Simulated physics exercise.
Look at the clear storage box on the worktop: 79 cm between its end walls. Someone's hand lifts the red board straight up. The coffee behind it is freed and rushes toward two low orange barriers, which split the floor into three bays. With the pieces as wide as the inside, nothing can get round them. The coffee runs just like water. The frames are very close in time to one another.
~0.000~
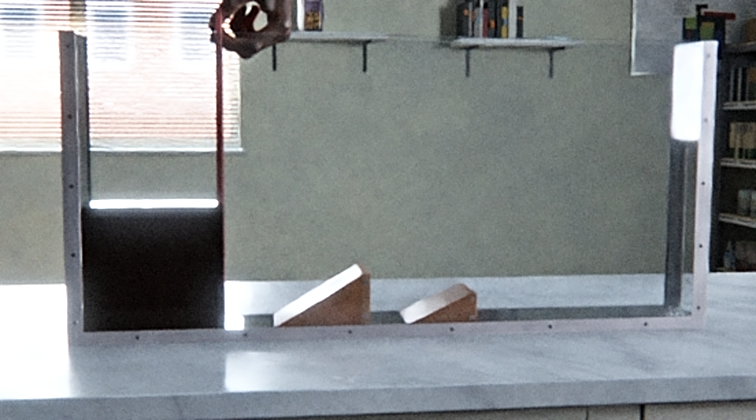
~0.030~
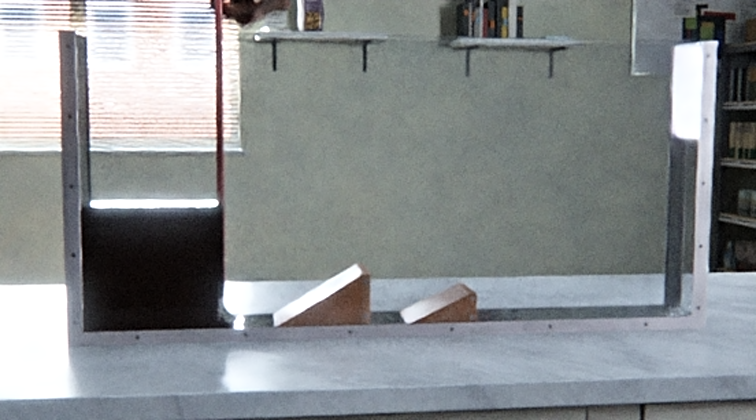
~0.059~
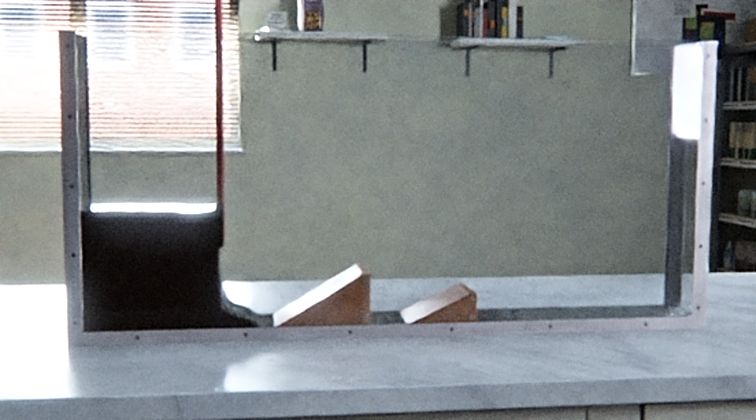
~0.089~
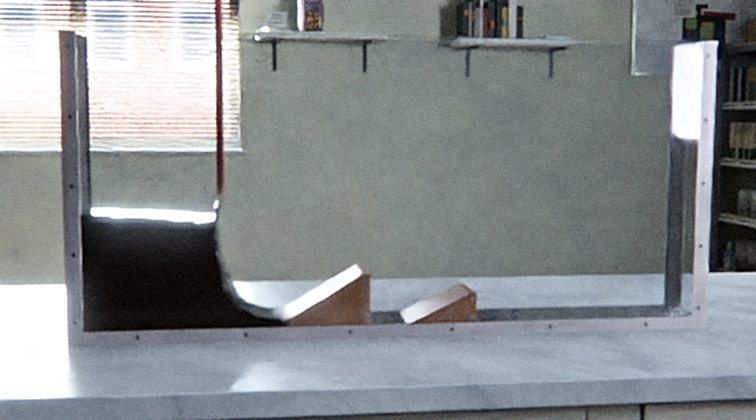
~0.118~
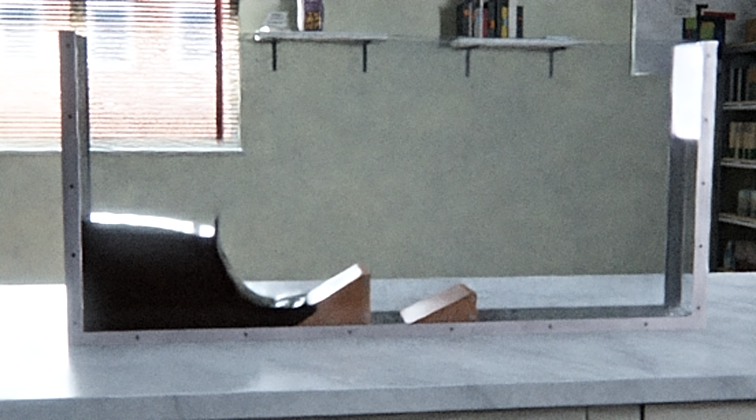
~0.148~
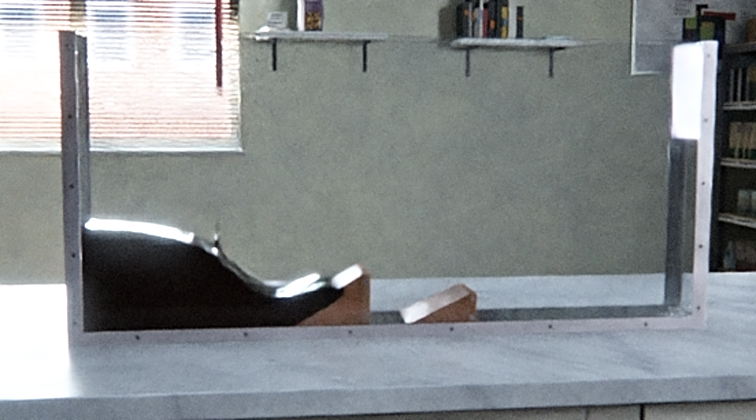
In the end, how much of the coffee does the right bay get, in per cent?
The right bay gets about 28 per cent.
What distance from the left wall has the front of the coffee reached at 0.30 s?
Roughly 48 centimetres out.
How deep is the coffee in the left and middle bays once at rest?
Taking them in turn, you get 5.5 cm and then 3.5 cm.
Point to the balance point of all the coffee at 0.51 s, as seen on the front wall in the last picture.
Look around (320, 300) on the front wall - that's where it is.
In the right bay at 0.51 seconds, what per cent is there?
Share: Around 16 %.
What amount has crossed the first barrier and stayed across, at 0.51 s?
Around 32 percent at that time.
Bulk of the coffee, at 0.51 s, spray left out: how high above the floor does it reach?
Max height: Approx. 8.5 cm.
After 0.30 s 14 per cent is beyond the first barrier and 0 beyond the second.
After 0.51 s 32 per cent is beyond the first barrier and 17 beyond the second.
After 0.91 s 38 per cent is beyond the first barrier and 28 beyond the second.
In the end the left bay holds 59, the middle 12 and the right 29 per cent.
